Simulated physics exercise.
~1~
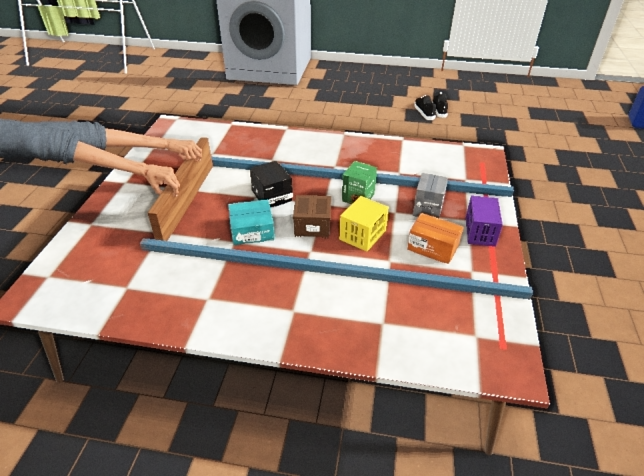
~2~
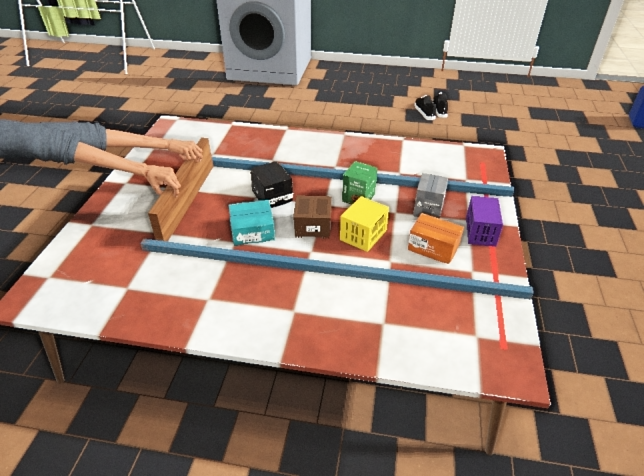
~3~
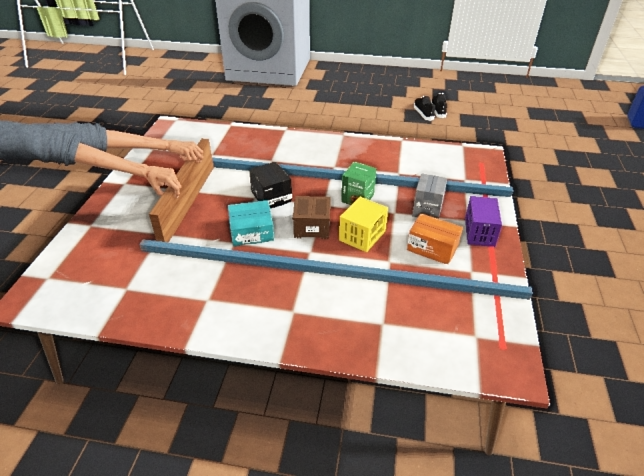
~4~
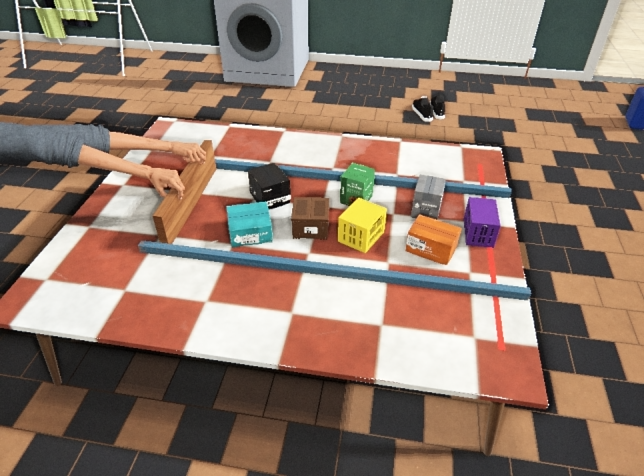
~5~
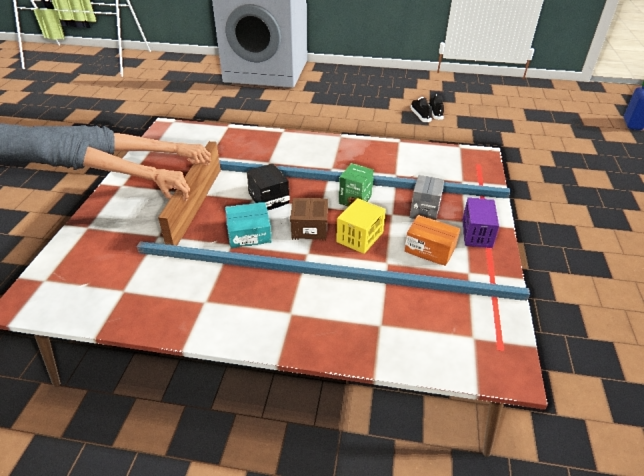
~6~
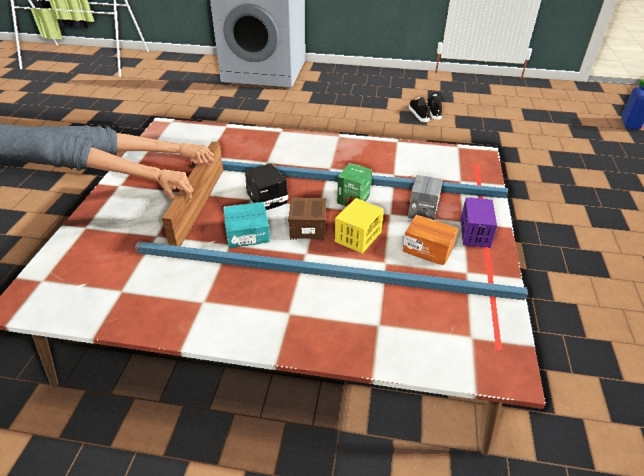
On a checkered table between blue battens, two hands slide a wooden plank slightly right behind eight coloured boxes and crates.
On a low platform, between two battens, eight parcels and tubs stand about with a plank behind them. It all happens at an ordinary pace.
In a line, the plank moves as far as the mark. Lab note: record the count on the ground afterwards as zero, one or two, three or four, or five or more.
Count on ground: Five or more.
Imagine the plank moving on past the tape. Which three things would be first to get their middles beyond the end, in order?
Orange parcel, then yellow crate, then purple crate.
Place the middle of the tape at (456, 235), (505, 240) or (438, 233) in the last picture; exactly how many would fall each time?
Try by try, 4, 8 and 3.
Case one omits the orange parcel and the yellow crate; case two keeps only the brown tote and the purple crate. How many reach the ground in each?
First try: 3 fallen; other try: 3.
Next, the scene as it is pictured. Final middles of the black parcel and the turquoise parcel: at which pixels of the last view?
Final positions: Near (504, 218); near (513, 260).
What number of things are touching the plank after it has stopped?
3 in contact.
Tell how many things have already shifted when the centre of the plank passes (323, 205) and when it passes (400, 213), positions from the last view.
So far 6, and 8 at the second.
Soon after, none off yet; purple crate at rest near (478, 222); orange parcel at rest near (430, 240); grey parcel at rest near (425, 198).
After that, none off yet; purple crate displaced a little near (498, 221); orange parcel displaced well along near (521, 252); grey parcel displaced a little near (432, 198).
In the end, the number that fall off is five or more; gone, brown tote, yellow crate, grey parcel, orange parcel and purple crate.
